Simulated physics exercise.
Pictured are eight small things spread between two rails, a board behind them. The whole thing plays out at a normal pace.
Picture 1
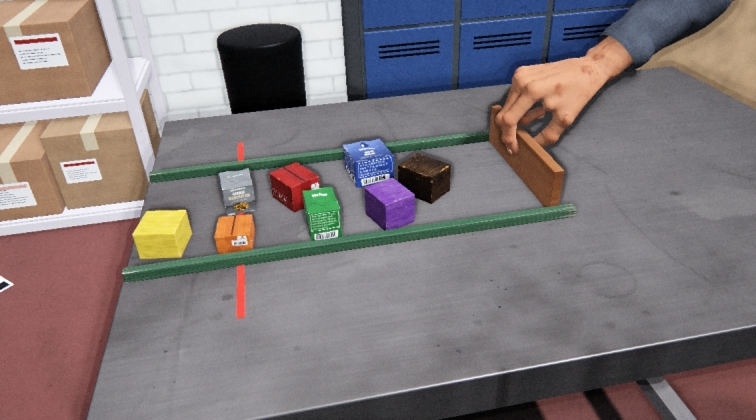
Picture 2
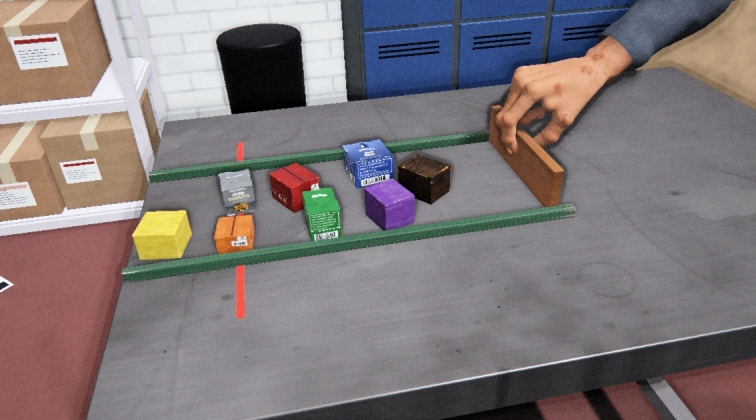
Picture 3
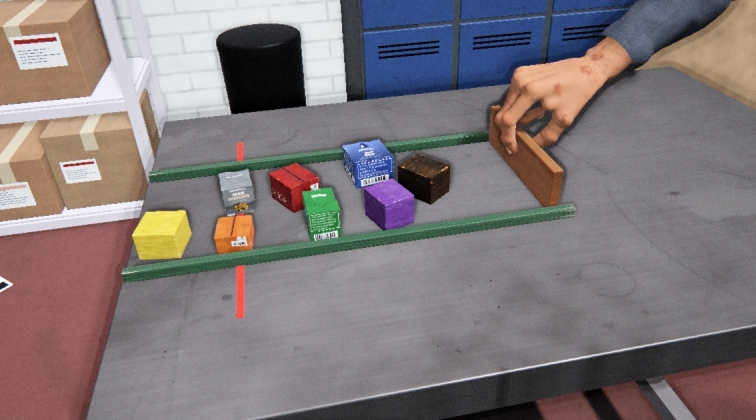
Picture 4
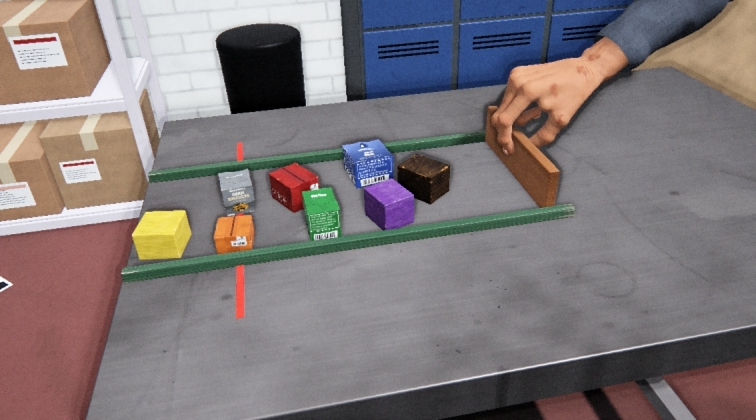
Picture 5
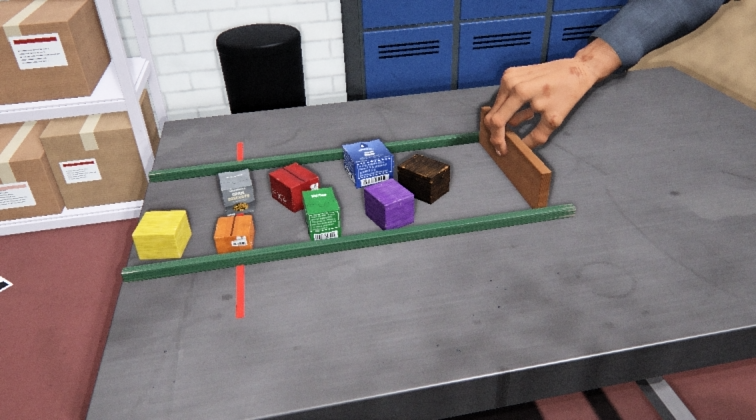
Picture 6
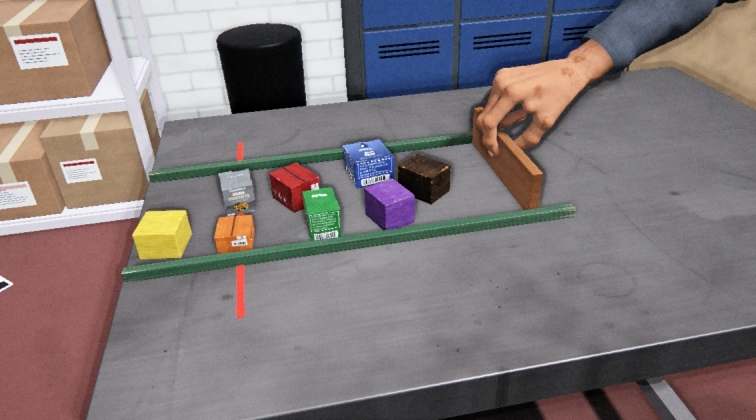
A hand in a blue sleeve holds a wooden board upright at the right end of two green rails on a grey table, seen from above at an angle, with lockers and shelved cartons behind. Between the rails sit yellow, orange, grey, red, green, blue, purple and black blocks and boxes, near a red line at left. The hand slides the board slightly left, while the objects and camera stay still.
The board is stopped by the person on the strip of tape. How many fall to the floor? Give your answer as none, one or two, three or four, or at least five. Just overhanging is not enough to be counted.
The count is one or two.
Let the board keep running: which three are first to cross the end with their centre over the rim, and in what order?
Ranked earliest first, the yellow block comes before the grey box, which comes before the orange box.
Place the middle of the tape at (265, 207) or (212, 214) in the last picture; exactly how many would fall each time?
The counts would come to 0 and 3.
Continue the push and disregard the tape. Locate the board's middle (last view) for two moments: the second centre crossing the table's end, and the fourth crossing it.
The middle is near (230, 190) first and near (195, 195) after.
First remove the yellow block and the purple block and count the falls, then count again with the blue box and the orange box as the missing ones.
First 0, second 0.
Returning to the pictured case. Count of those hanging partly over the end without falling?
The number overhanging is 1.
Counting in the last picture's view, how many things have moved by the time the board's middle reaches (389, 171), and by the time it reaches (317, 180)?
3, then 7.
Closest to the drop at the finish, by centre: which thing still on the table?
Result - the grey box.
A little later, none off yet; yellow block at rest near (163, 235); orange box at rest near (235, 235); grey box at rest near (238, 192).
Next, none off yet; yellow block at rest near (163, 235); orange box at rest near (232, 236); grey box moving near (230, 194).
When it is over, the number that fall off is one or two; down, yellow block.
